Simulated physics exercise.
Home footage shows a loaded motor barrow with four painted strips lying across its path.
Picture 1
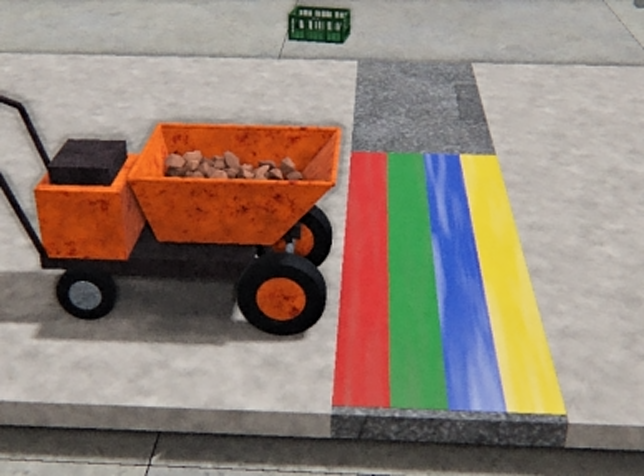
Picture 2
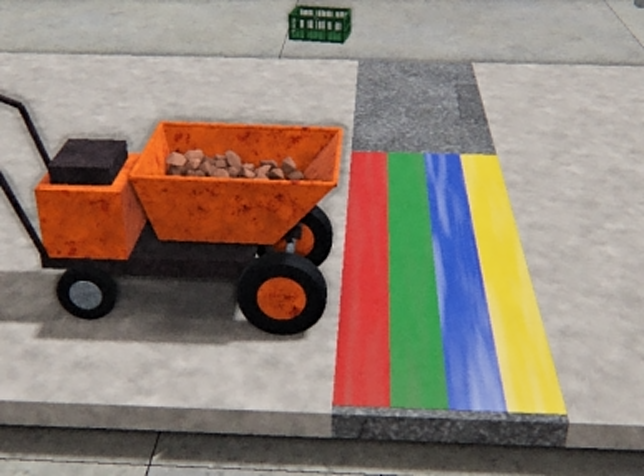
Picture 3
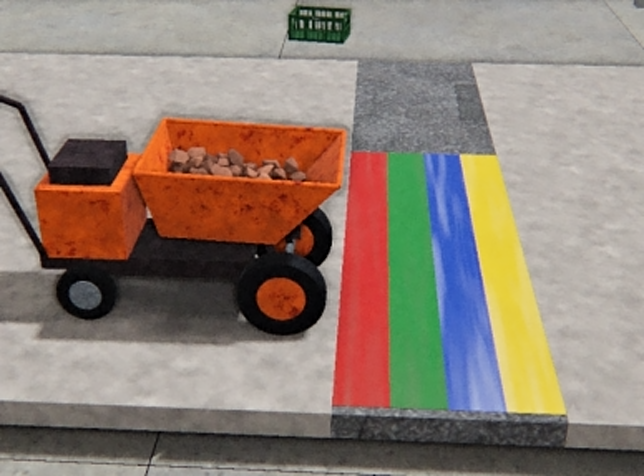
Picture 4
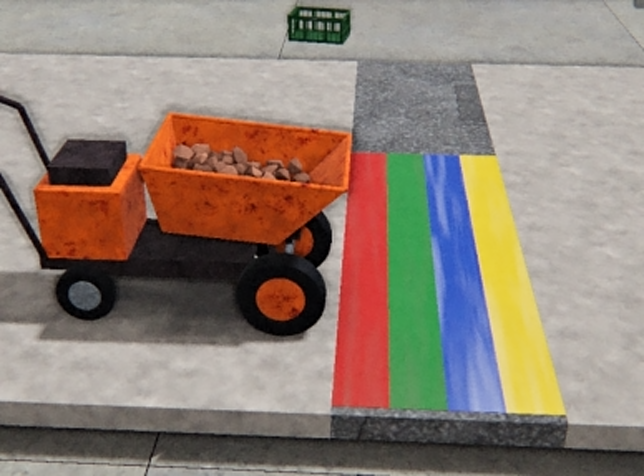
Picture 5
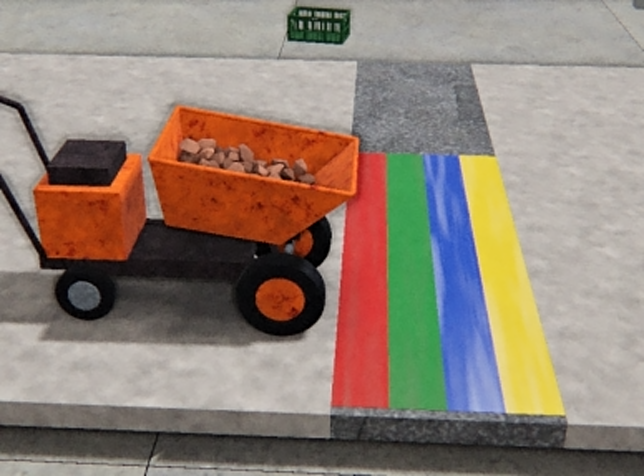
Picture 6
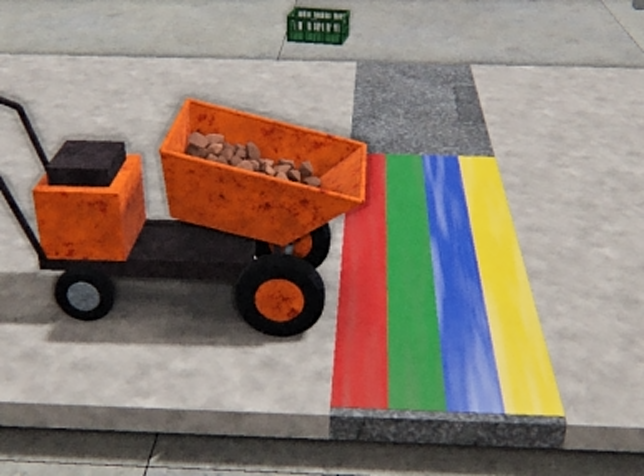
Orange motor barrow loaded with rubble standing beside red, green, blue and yellow strips, its skip gradually tilting a little to the right.
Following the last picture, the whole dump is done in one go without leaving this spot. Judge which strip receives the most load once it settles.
The strip receiving the most is the blue one.
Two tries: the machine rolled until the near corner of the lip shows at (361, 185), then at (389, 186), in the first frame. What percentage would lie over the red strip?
0 % then 0 %.
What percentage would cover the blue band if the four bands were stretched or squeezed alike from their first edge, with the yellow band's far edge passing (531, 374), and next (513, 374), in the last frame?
Roughly 30 per cent first, then 30 per cent.
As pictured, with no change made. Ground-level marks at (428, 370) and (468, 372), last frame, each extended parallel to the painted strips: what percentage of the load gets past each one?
I'd put it near 70 in a hundred, then near 40 in a hundred.
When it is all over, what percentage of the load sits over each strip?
Red strip = 0 %; green strip = 20 %; blue strip = 35 %; yellow strip = 15 %.
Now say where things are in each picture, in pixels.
The first frame shows lip of the skip at (333, 185), level; top of the load at (212, 176), lumps of rubble; red strip at (362, 362); green strip at (417, 364); blue strip at (472, 366); yellow strip at (527, 368).
The second frame shows lip of the skip at (335, 185), level; top of the load at (213, 175).
The third frame shows lip of the skip at (339, 187), tipped barely; top of the load at (216, 174).
The fourth frame shows lip of the skip at (345, 191), tipped barely; top of the load at (212, 166).
The fifth frame shows lip of the skip at (353, 195), tipped a little; top of the load at (207, 167).
The sixth frame shows lip of the skip at (362, 202), tipped a little; top of the load at (215, 163); red strip at (361, 363); green strip at (415, 365); blue strip at (470, 368); yellow strip at (525, 370).
Soon after the last picture, skip tipped steeply; all in the skip.
A little later, skip tipped right over; nearly all in the skip; a stray few over the green strip; a stray few over the blue strip.
Later still, skip tipped right over; about a third in the skip; a small part over the green strip; about a third over the blue strip; about a quarter over the yellow strip; a stray few off the paint.
By the end, skip tipped right over; about a quarter in the skip; none over the red strip; about a quarter over the green strip; about a third over the blue strip; about a quarter over the yellow strip; a small part off the paint.
